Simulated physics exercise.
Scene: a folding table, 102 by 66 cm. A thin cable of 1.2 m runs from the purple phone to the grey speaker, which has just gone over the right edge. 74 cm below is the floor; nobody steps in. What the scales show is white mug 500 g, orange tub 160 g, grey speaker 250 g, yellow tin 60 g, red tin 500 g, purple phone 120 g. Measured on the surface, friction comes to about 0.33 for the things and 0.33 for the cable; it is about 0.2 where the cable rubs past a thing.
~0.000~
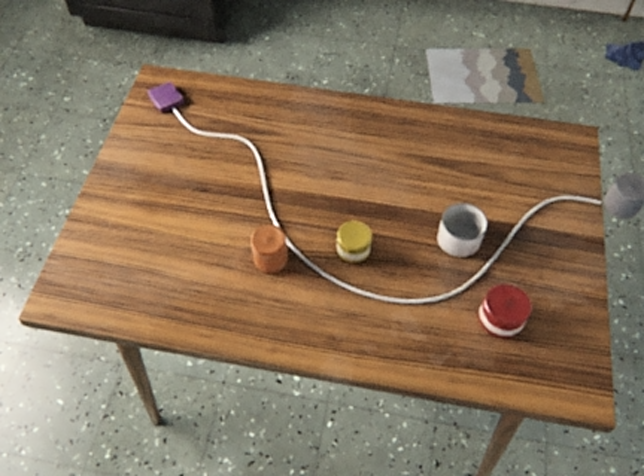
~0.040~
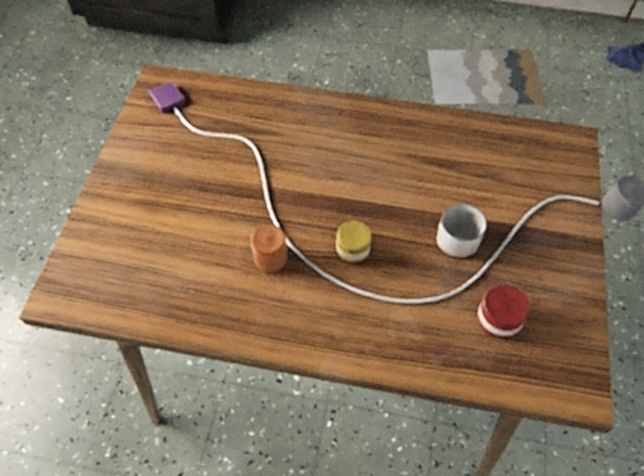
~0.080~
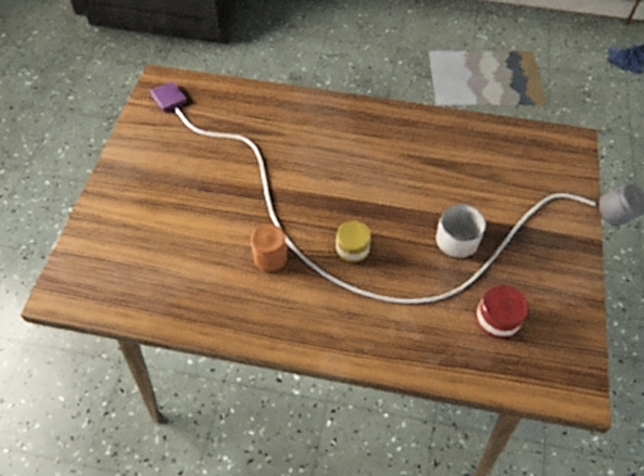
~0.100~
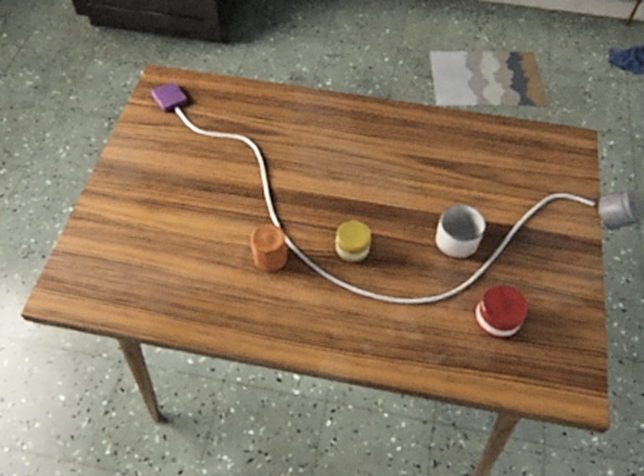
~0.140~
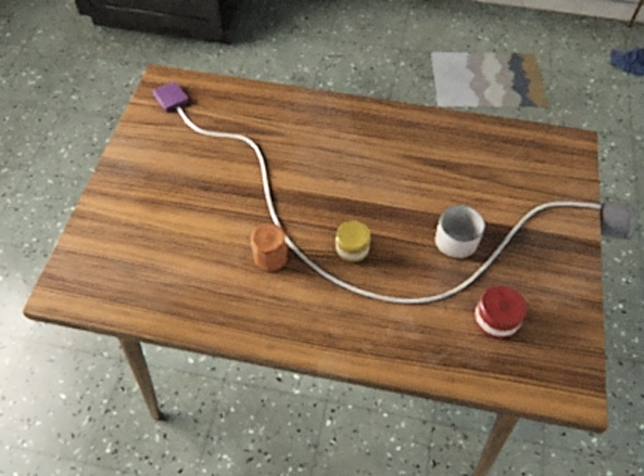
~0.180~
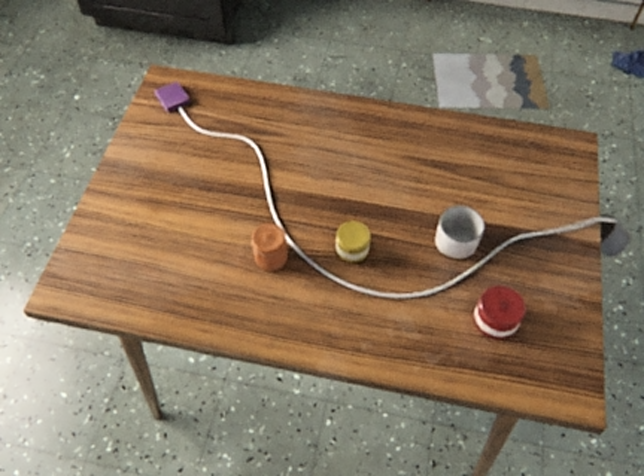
A grey speaker hangs over the table's right edge and sinks, drawing the cable straighter.
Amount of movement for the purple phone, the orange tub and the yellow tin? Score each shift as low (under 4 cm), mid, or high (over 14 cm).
Scores - purple phone: High; orange tub: Low; yellow tin: High.
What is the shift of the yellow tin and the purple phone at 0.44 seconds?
Yellow tin: 25 cm; purple phone: 15 cm.
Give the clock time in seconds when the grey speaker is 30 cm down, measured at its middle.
Around 0.34 seconds on the clock.
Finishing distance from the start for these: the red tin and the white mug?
Final places, approx.: Red tin 0 cm off, white mug 0 cm off.
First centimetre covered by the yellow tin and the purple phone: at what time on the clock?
The yellow tin at 0.28 seconds and the purple phone at 0.30 seconds.
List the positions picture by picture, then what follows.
Purple phone (165, 94); orange tub (268, 239); yellow tin (355, 235); cable runs through (545, 203) (474, 280) (342, 284) (268, 202) (214, 135), in the first picture.
Grey speaker (633, 189); cable runs through (544, 203) (342, 284) (215, 135), in the second picture.
Grey speaker (624, 205); cable runs through (542, 203) (341, 284) (216, 135), in the third picture.
Grey speaker (621, 210); cable runs through (542, 203) (341, 283) (216, 135), in the fourth picture.
Grey speaker (616, 221); cable runs through (544, 206) (341, 283) (218, 135), in the fifth picture.
Purple phone (172, 94); orange tub (269, 237); yellow tin (354, 235); cable runs through (573, 227) (471, 271) (343, 282) (270, 201) (219, 135), in the sixth picture.
At 0.4 s, the cable's tail end at (235, 141); yellow tin 23 cm off its start, purple phone 16 cm off its start, grey speaker over the edge.
At 0.7 s, the cable's tail end at (343, 218); purple phone 46 cm off its start, yellow tin 43 cm off its start, grey speaker over the edge.
At 0.9 s, the cable's tail end at (446, 284); purple phone 70 cm off its start at (436, 266), yellow tin over the edge, grey speaker over the edge.
At 1.2 s, the cable's tail end at (478, 292); purple phone 75 cm off its start, yellow tin over the edge, grey speaker over the edge.
At 2.4 s, the cable's tail end at (478, 292); purple phone 75 cm off its start at (461, 280), yellow tin over the edge, orange tub 0 cm off its start at (269, 237), grey speaker over the edge.
